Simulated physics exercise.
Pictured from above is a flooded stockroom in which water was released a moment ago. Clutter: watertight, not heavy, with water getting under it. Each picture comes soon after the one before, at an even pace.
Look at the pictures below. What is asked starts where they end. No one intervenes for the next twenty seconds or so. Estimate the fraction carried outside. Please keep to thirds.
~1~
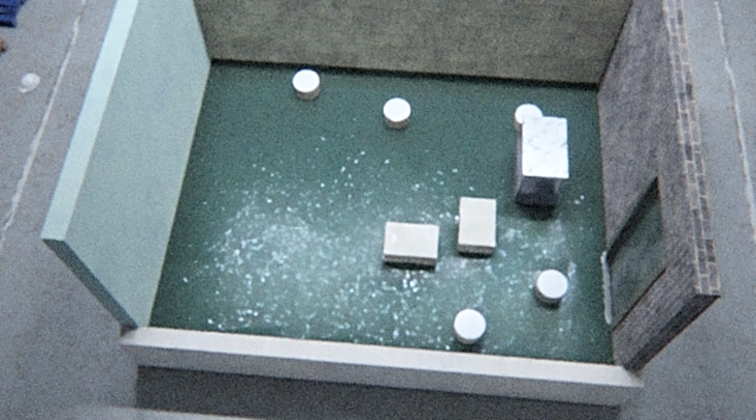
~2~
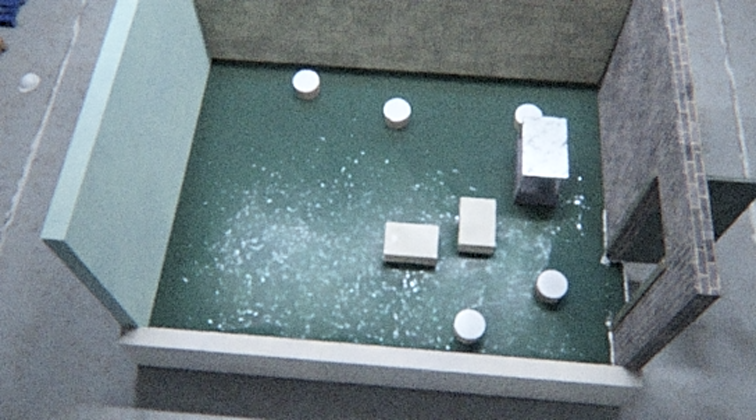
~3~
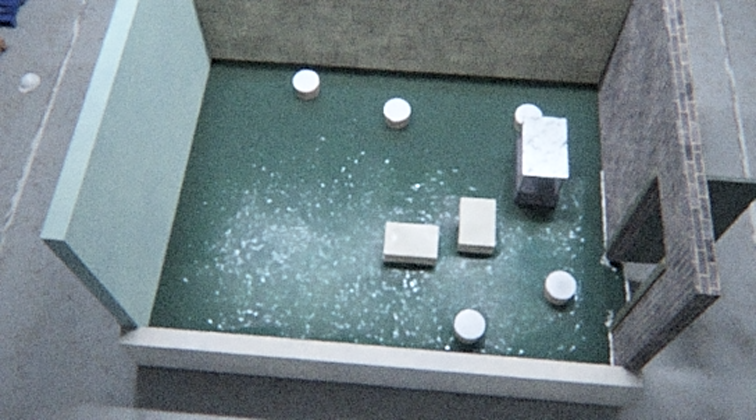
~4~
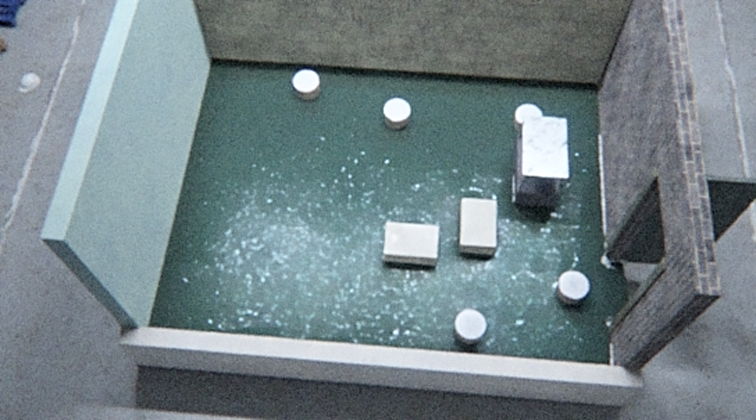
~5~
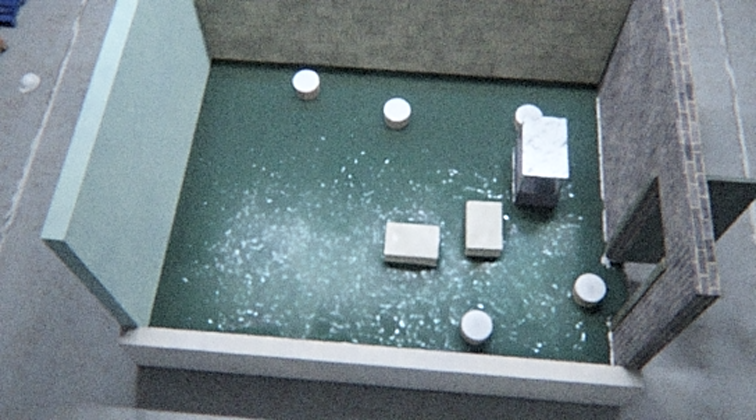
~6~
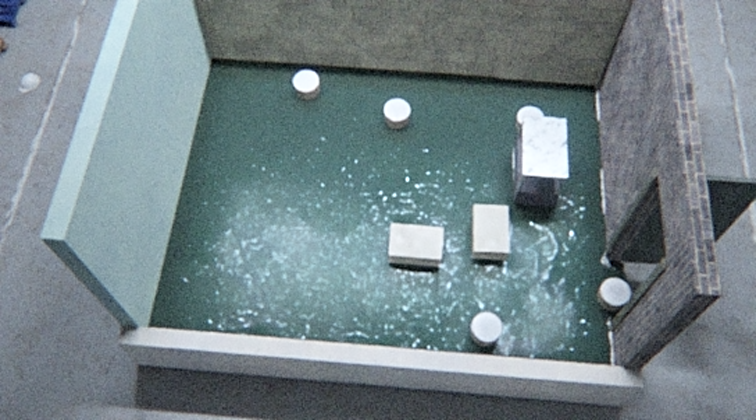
The outcome is high, two thirds or over.
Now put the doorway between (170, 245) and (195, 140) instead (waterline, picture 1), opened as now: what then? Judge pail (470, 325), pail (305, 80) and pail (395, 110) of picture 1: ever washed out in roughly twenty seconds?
Remains, escapes, escapes.
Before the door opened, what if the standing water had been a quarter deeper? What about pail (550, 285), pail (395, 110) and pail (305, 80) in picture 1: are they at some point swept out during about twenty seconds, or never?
In that order: Swept away, remains, remains.
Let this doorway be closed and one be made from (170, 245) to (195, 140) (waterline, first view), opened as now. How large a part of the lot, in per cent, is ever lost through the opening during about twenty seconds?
Near 40 percent, give or take.
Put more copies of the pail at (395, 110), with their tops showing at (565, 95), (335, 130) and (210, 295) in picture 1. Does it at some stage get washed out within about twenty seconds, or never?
As listed: Through, still in, stays.
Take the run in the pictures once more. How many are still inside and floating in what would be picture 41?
Counted: 2.
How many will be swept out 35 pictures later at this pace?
5 in all.
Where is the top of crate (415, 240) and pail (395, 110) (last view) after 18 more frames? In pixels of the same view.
Roughly (543, 284) for one and (426, 125) for the other.
A moment on, 1 of 7 are out; 6 afloat.
Next, 3 of 7 are out; 4 afloat.
Later, 5 of 7 are out; 2 afloat.
In the end, 5 of 7 are out; 2 afloat.
